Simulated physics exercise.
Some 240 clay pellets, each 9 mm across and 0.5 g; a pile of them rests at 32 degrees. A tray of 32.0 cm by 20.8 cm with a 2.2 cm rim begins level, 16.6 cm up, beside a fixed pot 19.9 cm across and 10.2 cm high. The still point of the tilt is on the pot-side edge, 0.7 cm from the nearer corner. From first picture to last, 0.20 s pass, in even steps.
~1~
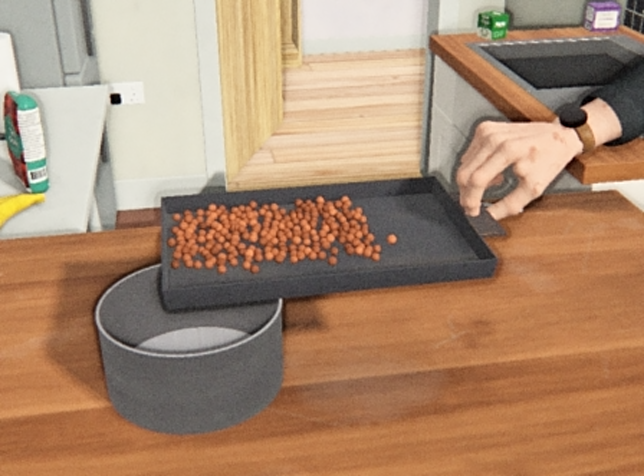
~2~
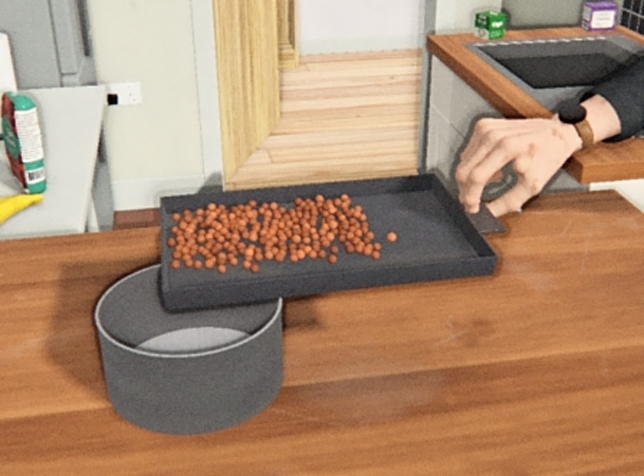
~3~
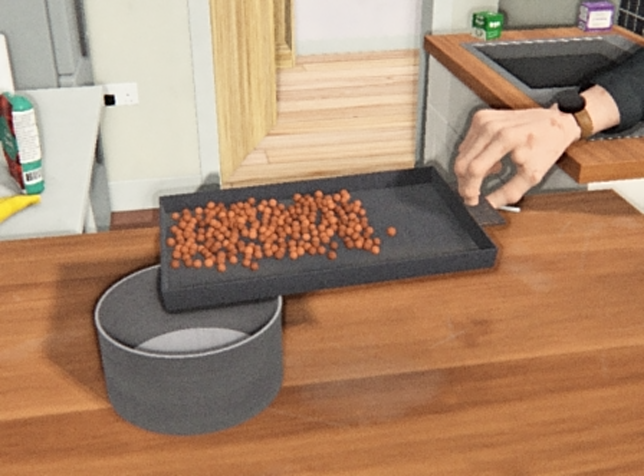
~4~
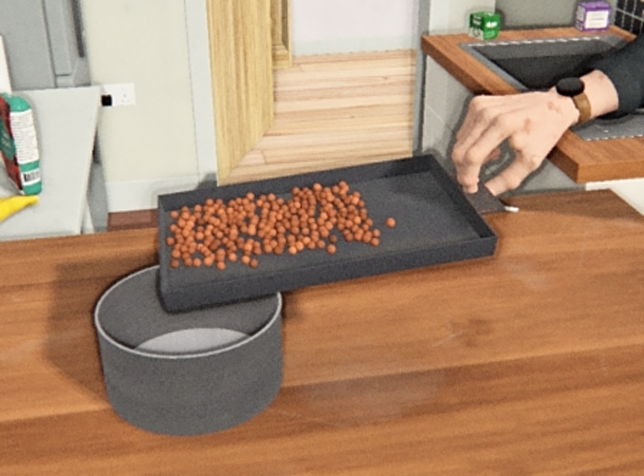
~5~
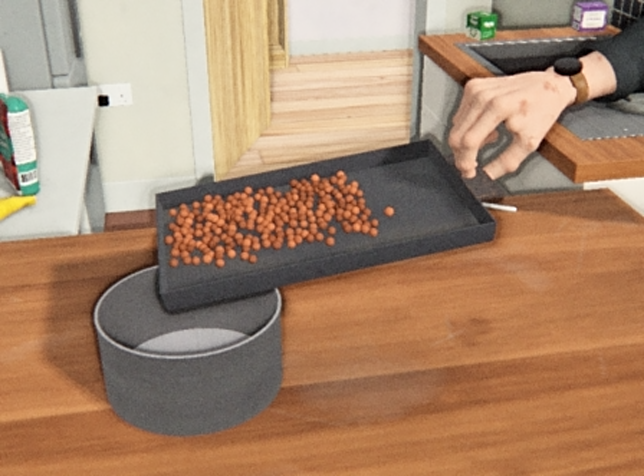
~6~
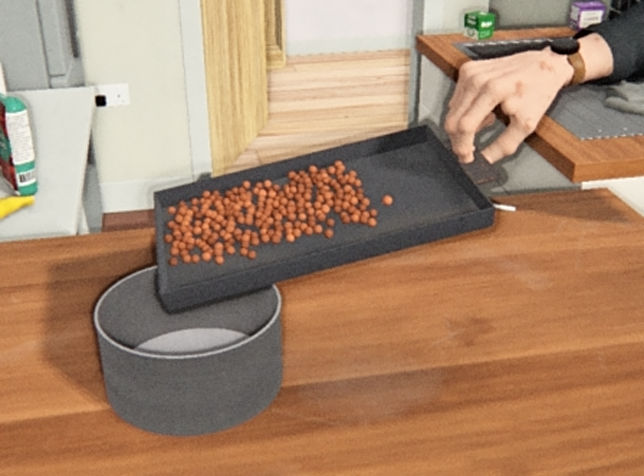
A hand slowly raised the right end of a dark tray of small reddish-brown balls, its left end staying over a round gray pot on a wooden counter, while the balls shifted barely at all.
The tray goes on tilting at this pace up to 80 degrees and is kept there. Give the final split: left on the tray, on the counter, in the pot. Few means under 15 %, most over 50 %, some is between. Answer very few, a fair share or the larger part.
Tray the larger part, counter very few, pot very few.
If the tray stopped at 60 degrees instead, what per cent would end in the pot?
Then about 0 per cent.
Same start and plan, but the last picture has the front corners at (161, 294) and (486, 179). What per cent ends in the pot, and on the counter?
Pot 0, counter 60.
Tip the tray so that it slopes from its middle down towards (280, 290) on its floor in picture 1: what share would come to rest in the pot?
Some 0 per cent.
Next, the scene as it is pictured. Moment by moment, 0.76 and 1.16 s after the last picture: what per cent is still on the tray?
In turn: 100, 100.
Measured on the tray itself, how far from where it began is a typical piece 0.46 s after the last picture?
Roughly 7 cm.
Then, 0.46 s after the last picture, tilt 44 degrees; the tray holds 100 %, the pot 0 %.
Then, 0.76 s after the last picture, tilt 66 degrees; the tray holds 100 %, the pot 0 %.
Then, 1.16 s after the last picture, tilt 80 degrees; the tray holds 100 %, the pot 0 %.
In the end, tray 95 %, counter 0 %, pot 0 %.
